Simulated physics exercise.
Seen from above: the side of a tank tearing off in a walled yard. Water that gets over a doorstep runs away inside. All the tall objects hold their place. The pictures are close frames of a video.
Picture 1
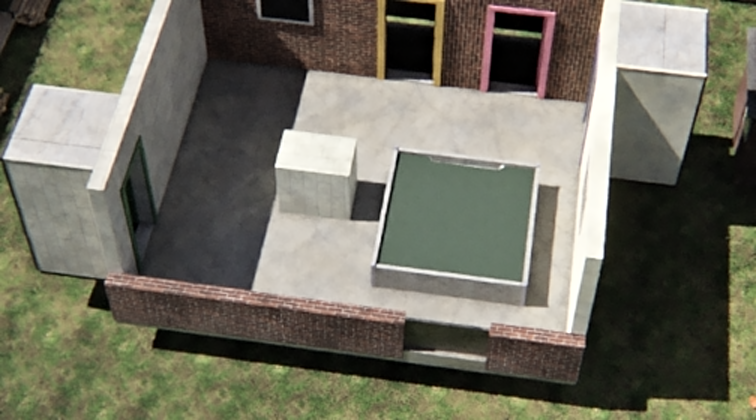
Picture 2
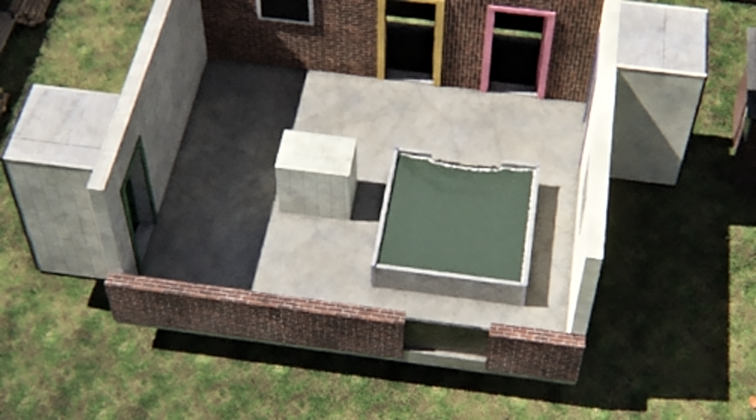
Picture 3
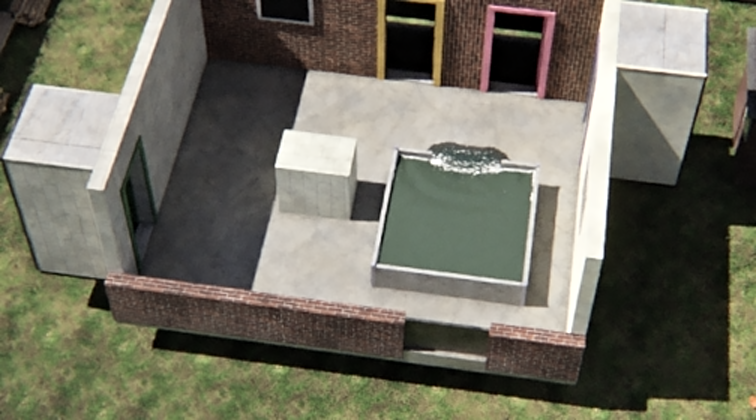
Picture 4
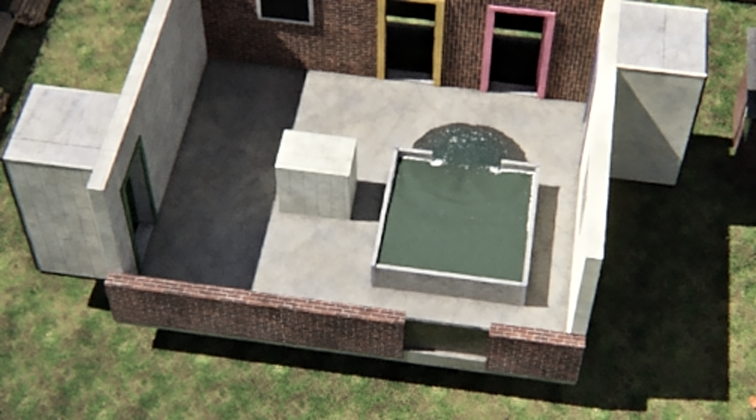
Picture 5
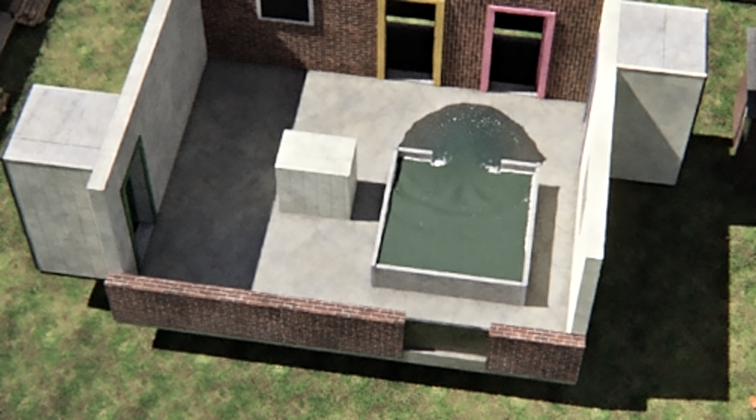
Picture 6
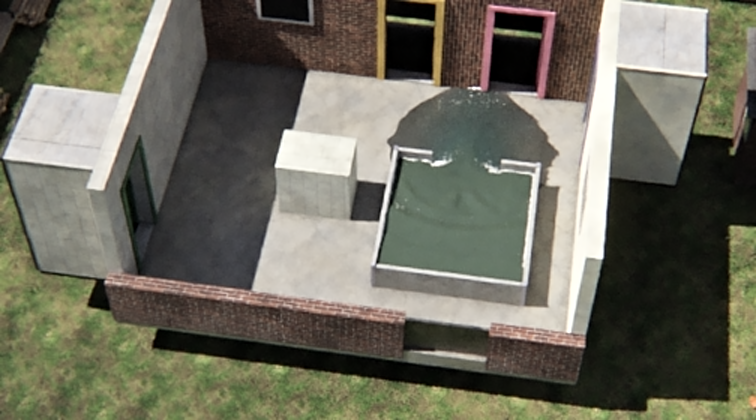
Water tank in a walled yard breaking open on its far side, green water pouring out and spreading across the pale floor.
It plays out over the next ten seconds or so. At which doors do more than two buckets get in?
The blue door takes more than that; the yellow door takes more than that; the pink door takes more than that; the green door stays under that.
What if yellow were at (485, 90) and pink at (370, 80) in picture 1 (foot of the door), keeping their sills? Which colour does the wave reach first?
The door marked yellow.
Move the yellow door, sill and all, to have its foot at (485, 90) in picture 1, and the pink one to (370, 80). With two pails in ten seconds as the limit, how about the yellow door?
Yellow floods.
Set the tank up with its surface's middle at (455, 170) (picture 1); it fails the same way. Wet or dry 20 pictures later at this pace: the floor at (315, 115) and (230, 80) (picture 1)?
In turn: Under water, wet.
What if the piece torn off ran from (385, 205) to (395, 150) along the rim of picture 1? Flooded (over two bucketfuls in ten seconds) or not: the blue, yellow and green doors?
One by one: Blue door takes less, yellow door lets more in, green door goes over.
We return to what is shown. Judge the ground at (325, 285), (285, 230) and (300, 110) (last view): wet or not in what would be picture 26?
In that order: Dry, dry, under water.
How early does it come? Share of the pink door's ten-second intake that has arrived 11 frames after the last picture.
Roughly 25 per cent.
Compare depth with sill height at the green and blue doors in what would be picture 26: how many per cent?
Roughly 0 per cent, then 170 per cent.
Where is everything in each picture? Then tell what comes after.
The first frame shows still water in the water tank at (458, 217).
In the second frame, the front is at a hidden place, out from the gap on the water tank's far side.
In the third frame, the front is at (438, 148), out from the gap on the water tank's far side.
In the fourth frame, water pours out on the water tank's far side and has run to (455, 127).
In the fifth frame, water pours out on the water tank's far side and has run to (462, 107).
In the sixth frame, the front is at (458, 89), out from the gap on the water tank's far side.
A moment on, water covers 20 % of the floor; the blue door not reached, the yellow door under two buckets in, the pink door over two buckets in, the green door not reached.
Next, water covers 25 % of the floor; the blue door wet at the sill, nothing in, the yellow door over two buckets in, the pink door far over two buckets in, the green door not reached.
Then, water covers 40 % of the floor; the blue door under two buckets in, the yellow door far over two buckets in, the pink door far over two buckets in, the green door not reached.
Later, water covers 55 % of the floor; the blue door over two buckets in, the yellow door far over two buckets in, the pink door far over two buckets in, the green door wet at the sill, nothing in.
In the end, water covers 90 % of the floor; the blue door over two buckets in, the yellow door far over two buckets in, the pink door far over two buckets in, the green door wet at the sill, nothing in.
